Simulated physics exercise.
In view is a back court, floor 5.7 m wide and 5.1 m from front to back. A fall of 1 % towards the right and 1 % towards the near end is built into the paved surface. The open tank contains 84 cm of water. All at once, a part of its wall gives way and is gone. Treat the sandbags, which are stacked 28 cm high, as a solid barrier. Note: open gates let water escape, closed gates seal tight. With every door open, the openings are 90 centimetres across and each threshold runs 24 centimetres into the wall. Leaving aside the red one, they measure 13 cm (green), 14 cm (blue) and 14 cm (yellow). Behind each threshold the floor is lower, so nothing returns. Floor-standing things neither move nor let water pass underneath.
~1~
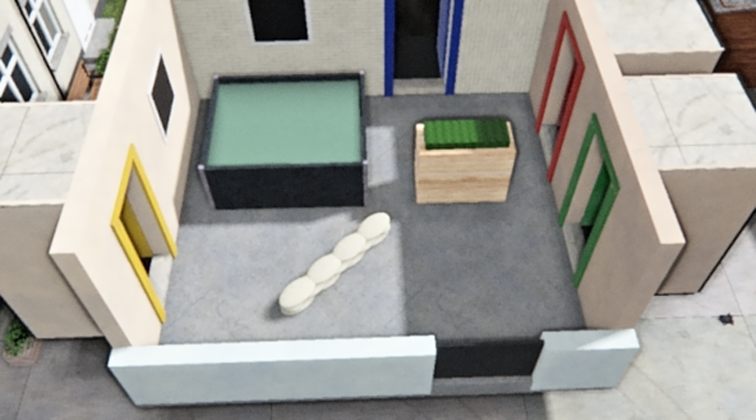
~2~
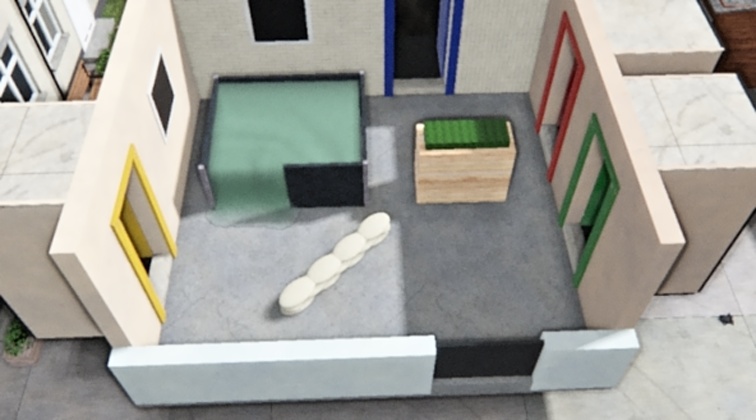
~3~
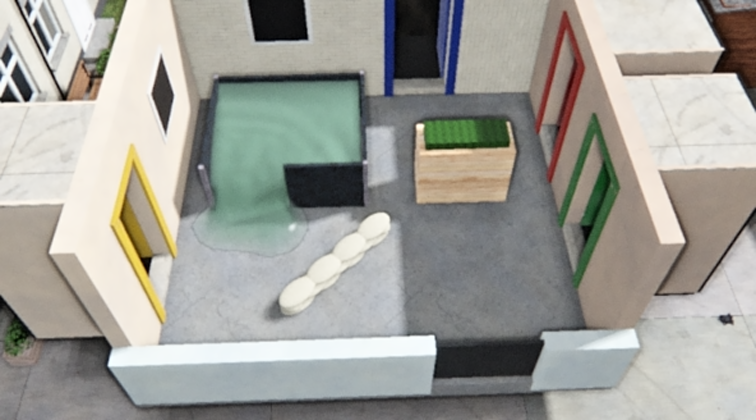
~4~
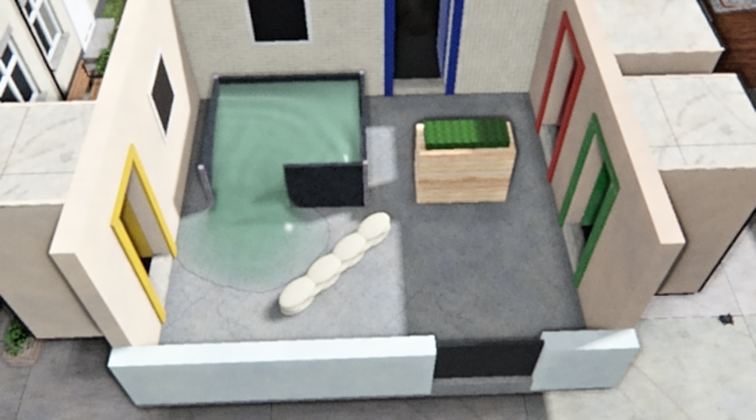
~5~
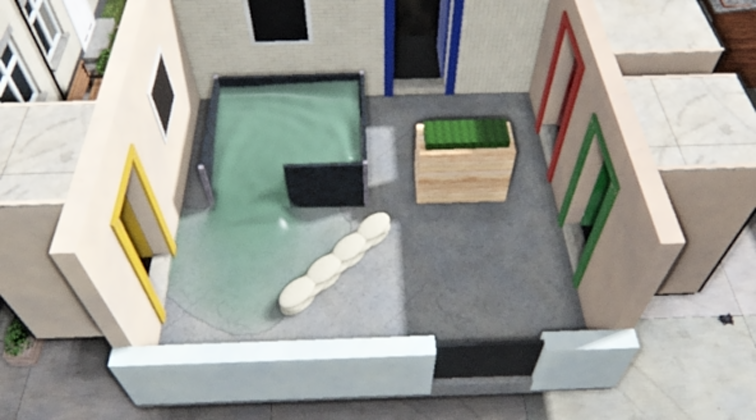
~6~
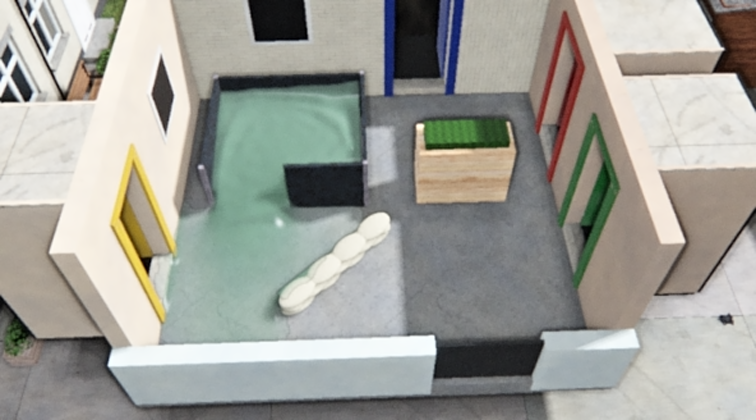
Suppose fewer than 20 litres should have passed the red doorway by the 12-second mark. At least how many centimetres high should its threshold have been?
I would say at least 10.5 cm.
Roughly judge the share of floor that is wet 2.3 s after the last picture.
Roughly 60 percent of the floor.
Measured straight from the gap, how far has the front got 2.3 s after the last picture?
Distance from gap: Approx. 5.2 m.
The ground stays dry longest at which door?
I'd say the blue one.
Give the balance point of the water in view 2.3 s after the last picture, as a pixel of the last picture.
(294, 235).
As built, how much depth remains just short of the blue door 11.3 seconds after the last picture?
Some 11.5 cm.
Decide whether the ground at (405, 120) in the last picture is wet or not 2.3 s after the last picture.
At that moment it's not yet touched.
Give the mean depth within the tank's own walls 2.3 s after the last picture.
33 cm, roughly.
Then, 0.7 s after the last picture water covers 30 % of the floor, deepest (68 cm) near (182, 375); it has not reached the red door.
Then, 2.3 s after the last picture water covers 60 % of the floor, deepest (37 cm) near (285, 299); it has not reached the red door.
Then, 11.3 s after the last picture water covers 95 % of the floor, deepest (18 cm) near (573, 363); 15 cm at the red door, 0 litres in over its 23 cm threshold.
At the red door as built, the water peaked near 16 cm, 10.7 s after the last picture.
With a threshold of 9.5 cm, 27 litres would have come in within the 12 s; with 11.5 cm, 12 litres. So under 20 litres takes about 10.5 cm.
